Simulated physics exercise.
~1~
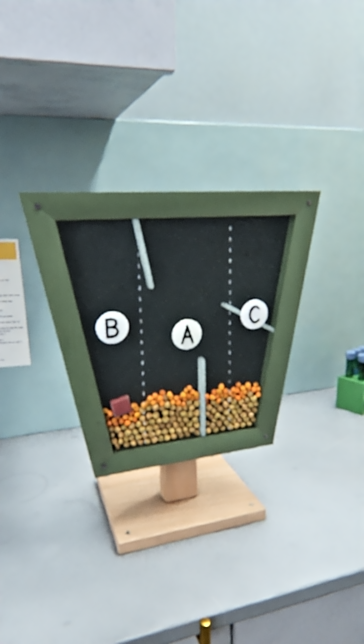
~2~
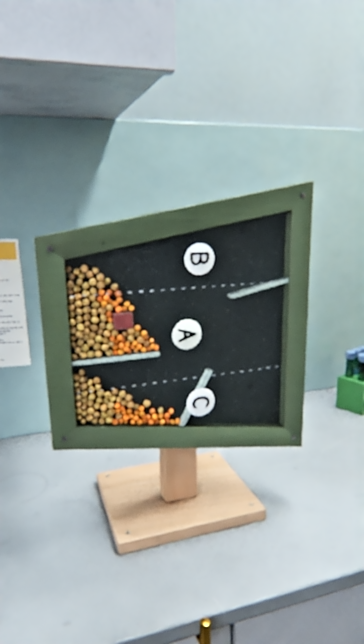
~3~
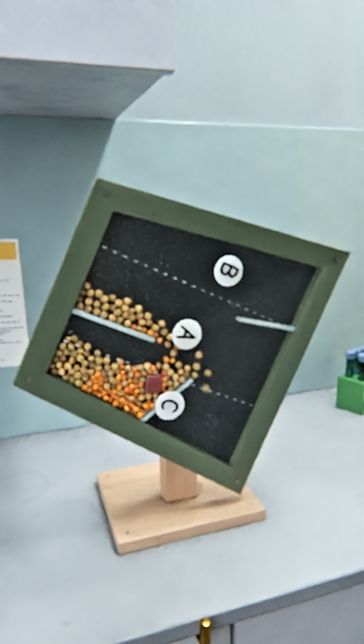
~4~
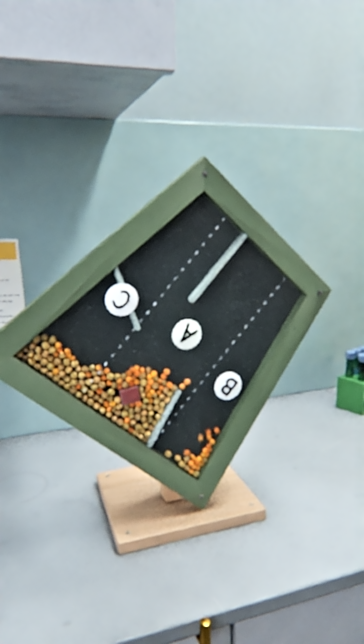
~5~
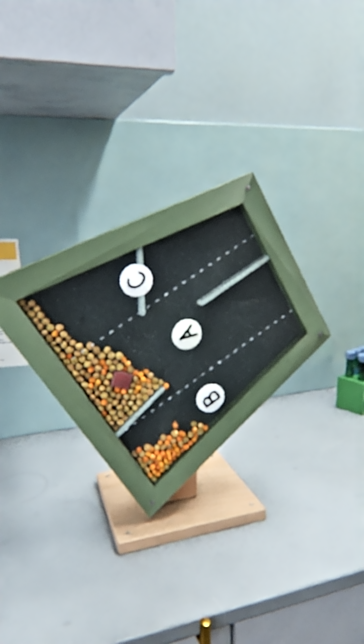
The green-framed case on a wooden stand turned clockwise, paused on its side, then swung further round, sending tan and orange beads and a red block sliding about inside, until it rested tilted with beads piled along its lower edges, most in strip A.
